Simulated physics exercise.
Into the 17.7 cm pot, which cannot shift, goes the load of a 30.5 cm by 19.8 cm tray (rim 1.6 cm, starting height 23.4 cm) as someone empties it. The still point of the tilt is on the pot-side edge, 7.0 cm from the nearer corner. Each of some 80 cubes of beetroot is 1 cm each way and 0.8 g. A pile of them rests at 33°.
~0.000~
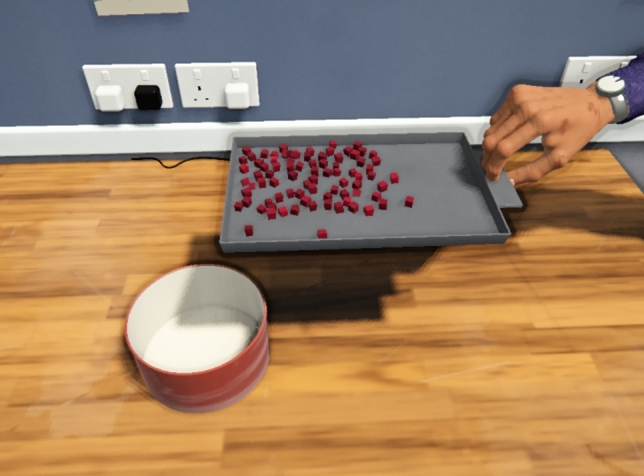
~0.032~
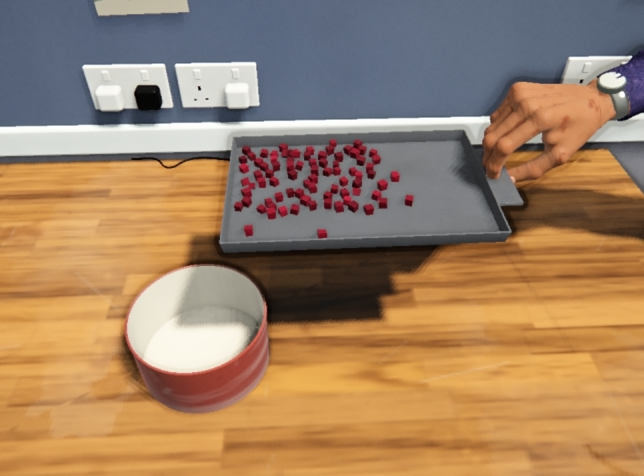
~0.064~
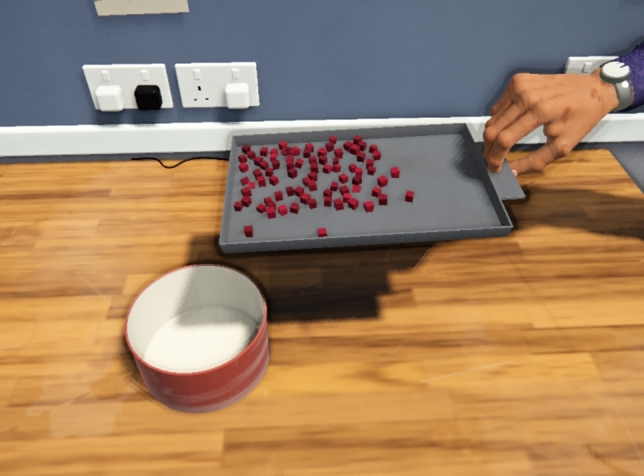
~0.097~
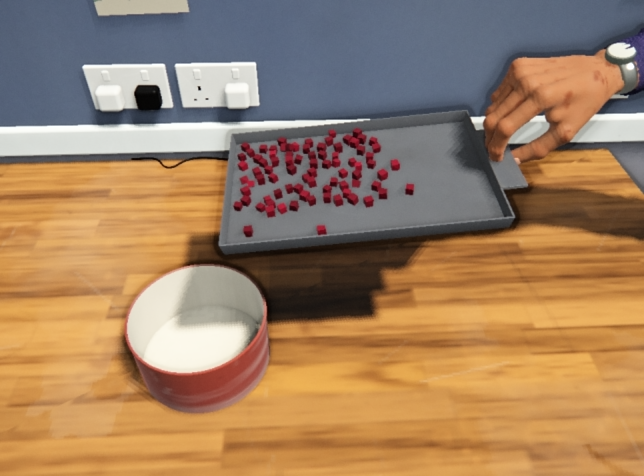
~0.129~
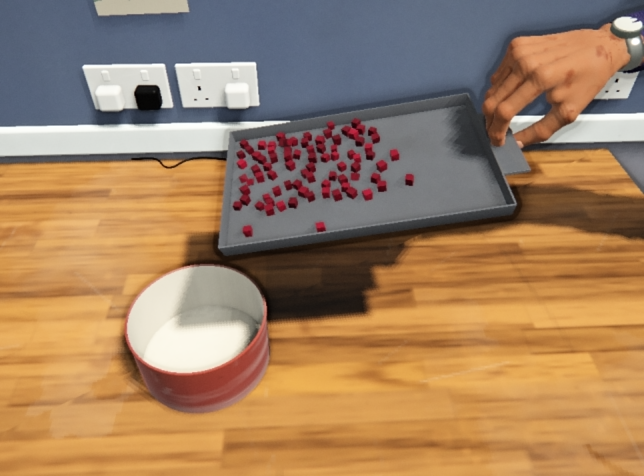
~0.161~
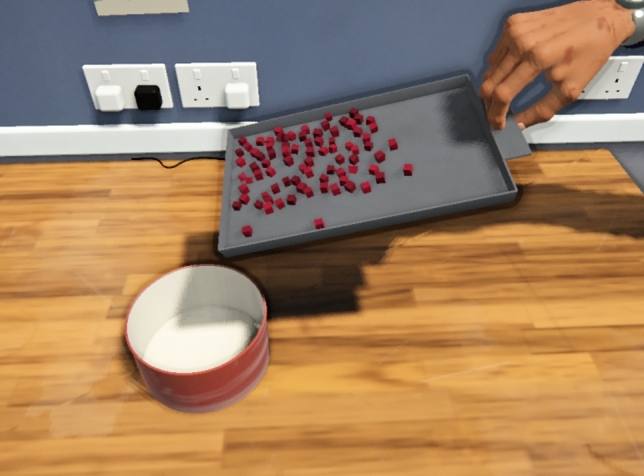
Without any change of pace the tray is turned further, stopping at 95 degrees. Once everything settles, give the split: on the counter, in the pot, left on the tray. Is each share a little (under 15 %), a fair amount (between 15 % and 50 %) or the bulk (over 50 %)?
Counter: A little; pot: The bulk; tray: A little.
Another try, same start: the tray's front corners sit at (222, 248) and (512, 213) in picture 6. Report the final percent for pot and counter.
Pot 90 % / counter 10 %.
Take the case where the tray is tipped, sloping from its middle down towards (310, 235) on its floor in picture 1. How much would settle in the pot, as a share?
Near 75 percent, give or take.
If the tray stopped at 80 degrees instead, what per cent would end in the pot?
Roughly 70 %.
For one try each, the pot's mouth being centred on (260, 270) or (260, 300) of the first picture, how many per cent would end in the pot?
Roughly 5 per cent, then 45 per cent.
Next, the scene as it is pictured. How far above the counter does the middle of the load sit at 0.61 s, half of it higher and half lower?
Around 24 cm up.
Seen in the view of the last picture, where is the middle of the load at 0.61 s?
Around (212, 223).
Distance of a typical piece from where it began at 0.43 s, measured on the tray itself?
Roughly 3 cm.
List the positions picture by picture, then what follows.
In the first frame, tray tilt 0 degrees, front corners at (223, 241) and (508, 232); middle of the pieces at (313, 180); pot at (197, 314).
In the second frame, tray tilt 1 degrees, front corners at (223, 241) and (508, 231); middle of the pieces at (313, 179).
In the third frame, tray tilt 3 degrees, front corners at (222, 242) and (509, 225); middle of the pieces at (313, 177).
In the fourth frame, tray tilt 6 degrees, front corners at (222, 244) and (511, 216), lowest corner left front; middle of the pieces at (312, 173).
In the fifth frame, tray tilt 10 degrees, front corners at (221, 246) and (513, 203), lowest corner left front; middle of the pieces at (311, 168).
In the sixth frame, tray tilt 15 degrees, front corners at (221, 248) and (514, 190), lowest corner left front; middle of the pieces at (309, 162); pot at (197, 314). The tray's pace is about 150 degrees a second.
After 0.43 s, tilt 55 degrees; the tray holds 100 %, the pot 0 %.
After 0.61 s, tilt 82 degrees; the tray holds 80 %, the pot 0 %.
After 0.91 s, tilt 95 degrees; the tray holds 5 %, the pot 80 %.
At rest (1.8 s), counter 0 %, pot 95 %, tray 5 %.
